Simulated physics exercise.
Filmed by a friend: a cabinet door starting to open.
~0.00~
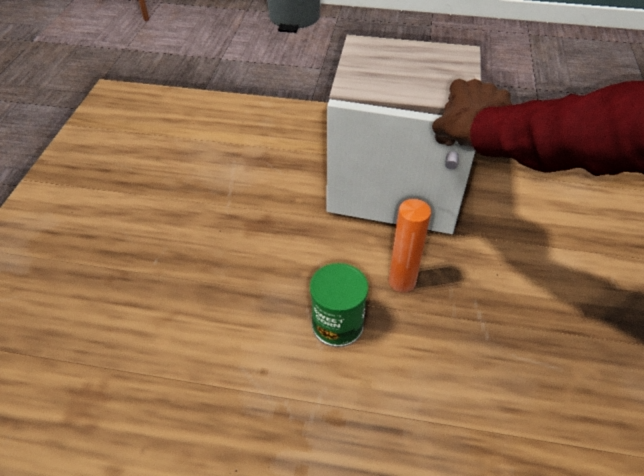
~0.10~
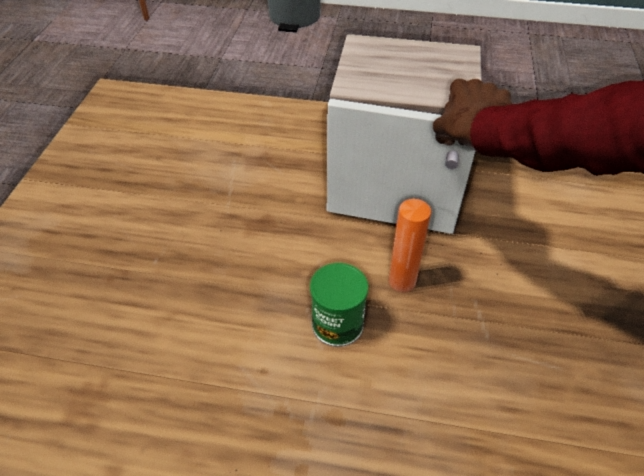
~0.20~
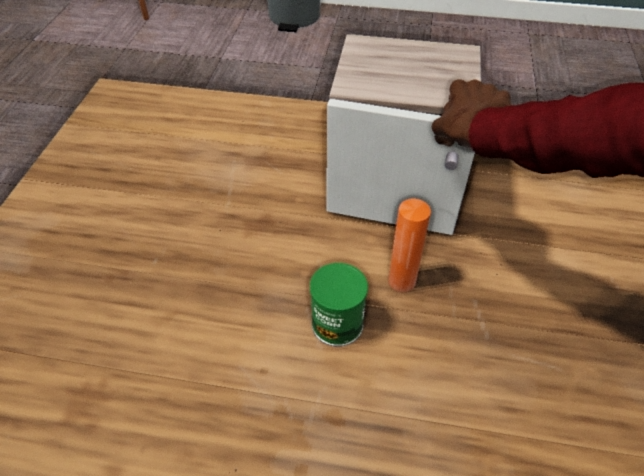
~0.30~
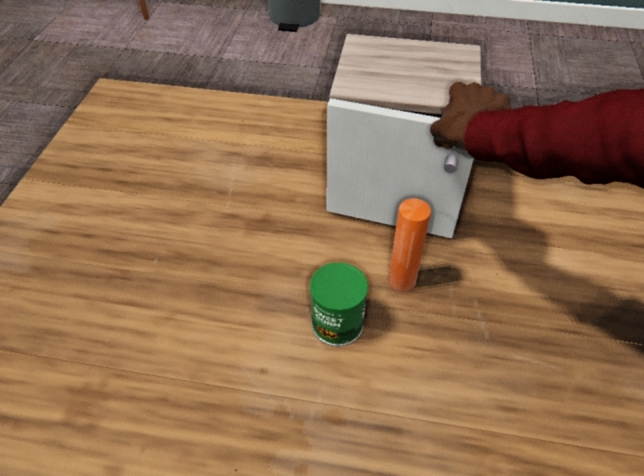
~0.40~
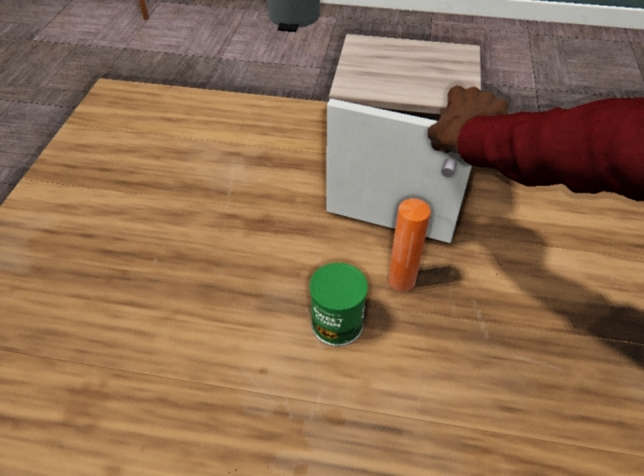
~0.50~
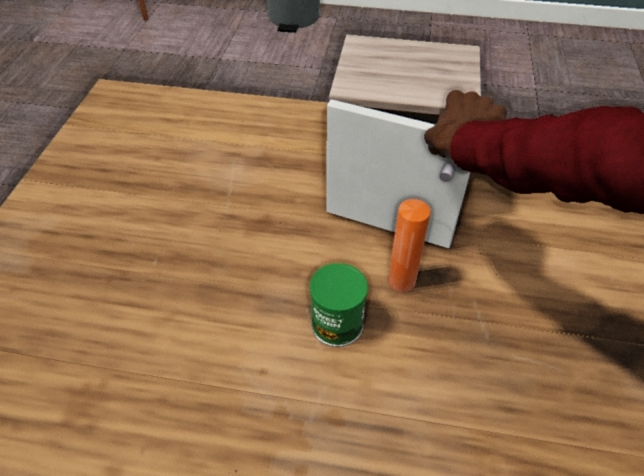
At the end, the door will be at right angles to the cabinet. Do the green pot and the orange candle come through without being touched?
Looks like the green pot gets struck; looks like the orange candle gets struck.
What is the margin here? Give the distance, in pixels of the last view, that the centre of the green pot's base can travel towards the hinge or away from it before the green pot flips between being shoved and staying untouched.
It is roughly 16 pixels, and the shift goes down.
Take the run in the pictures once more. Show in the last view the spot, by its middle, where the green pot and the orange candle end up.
Final centres, approx.: First (299, 327), second (289, 272).
Around 2.06 s, door 57° open; green pot moving near (332, 309); orange candle travelled well along near (366, 273).
Around 2.60 s, door 73° open; green pot travelled about its own width near (307, 321); orange candle travelled well along near (329, 276).
Finally (3.8 s), the green pot gets shoved, near (299, 327); the orange candle gets shoved, near (289, 272).
